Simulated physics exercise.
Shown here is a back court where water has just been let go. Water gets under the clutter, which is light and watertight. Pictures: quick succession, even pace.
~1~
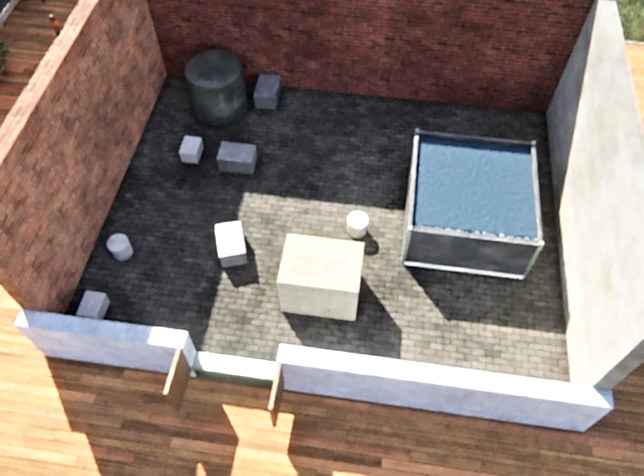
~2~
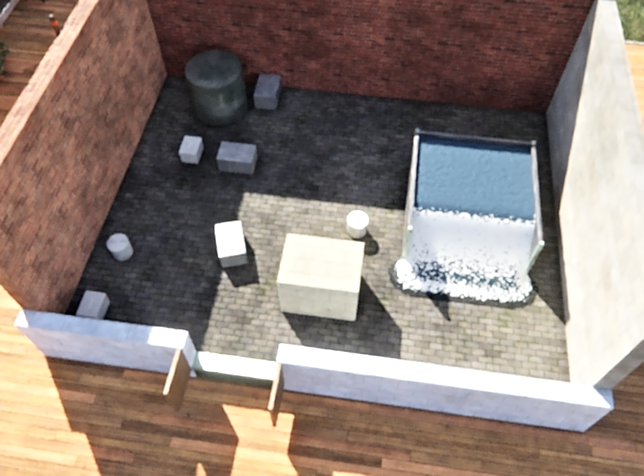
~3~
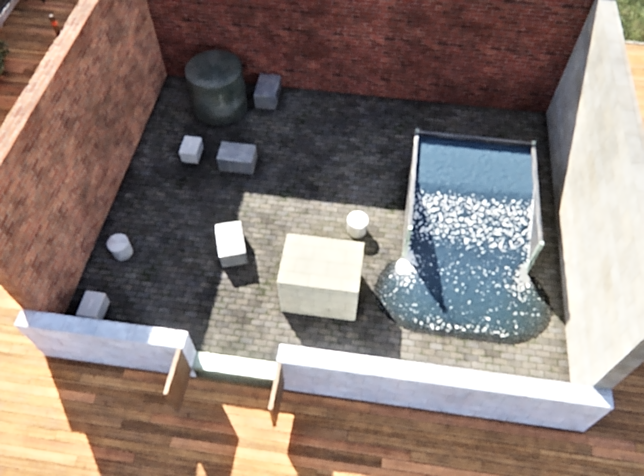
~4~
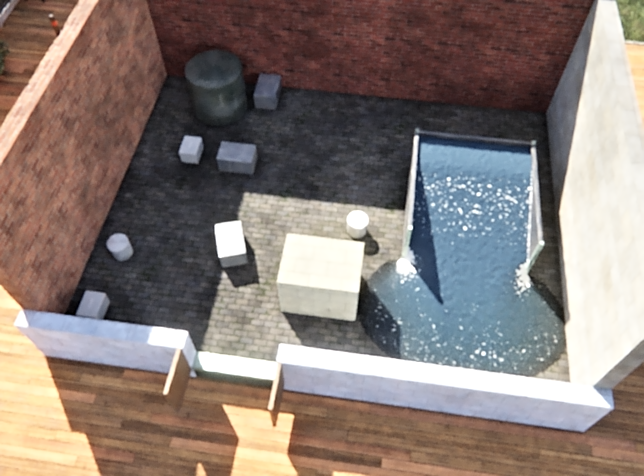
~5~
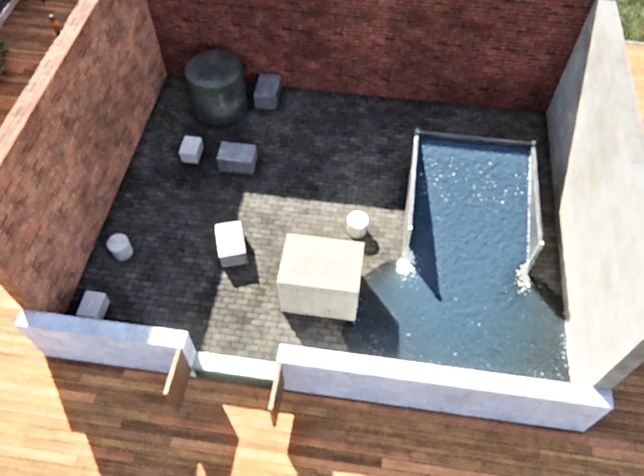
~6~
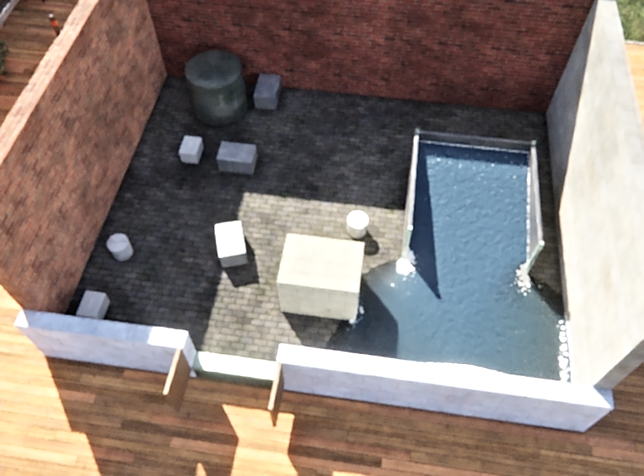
In a walled court, water pours from an open-fronted tank and spreads across the paving.
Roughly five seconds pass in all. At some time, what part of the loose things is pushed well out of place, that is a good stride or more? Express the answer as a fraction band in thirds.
Fraction band: 1/3 to 2/3.
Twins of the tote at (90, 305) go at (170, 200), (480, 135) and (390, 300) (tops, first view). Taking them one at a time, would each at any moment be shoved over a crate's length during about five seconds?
As listed: Short of that, not that far, moved that far.
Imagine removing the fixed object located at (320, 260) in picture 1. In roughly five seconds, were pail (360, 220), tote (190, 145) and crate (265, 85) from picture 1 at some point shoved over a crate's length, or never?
Never got far, then never got far, then never got far.
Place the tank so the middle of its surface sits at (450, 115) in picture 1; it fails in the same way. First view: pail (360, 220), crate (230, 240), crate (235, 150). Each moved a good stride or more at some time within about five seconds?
First displaced far, then displaced far, then never went far.
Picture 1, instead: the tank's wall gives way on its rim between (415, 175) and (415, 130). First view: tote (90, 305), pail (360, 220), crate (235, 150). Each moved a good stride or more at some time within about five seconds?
In turn: Moved that far, stayed within it, moved that far.
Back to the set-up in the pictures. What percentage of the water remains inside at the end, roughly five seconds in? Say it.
Estimate: Near 94 in a hundred.
A moment on, 0 of 7 are well off their spots; 0 afloat.
Next, 0 of 7 are well off their spots; 0 afloat.
Later, 2 of 7 are well off their spots; 2 afloat.
In the end, 3 of 7 are well off their spots, and 3 have been at some point; 1 afloat.
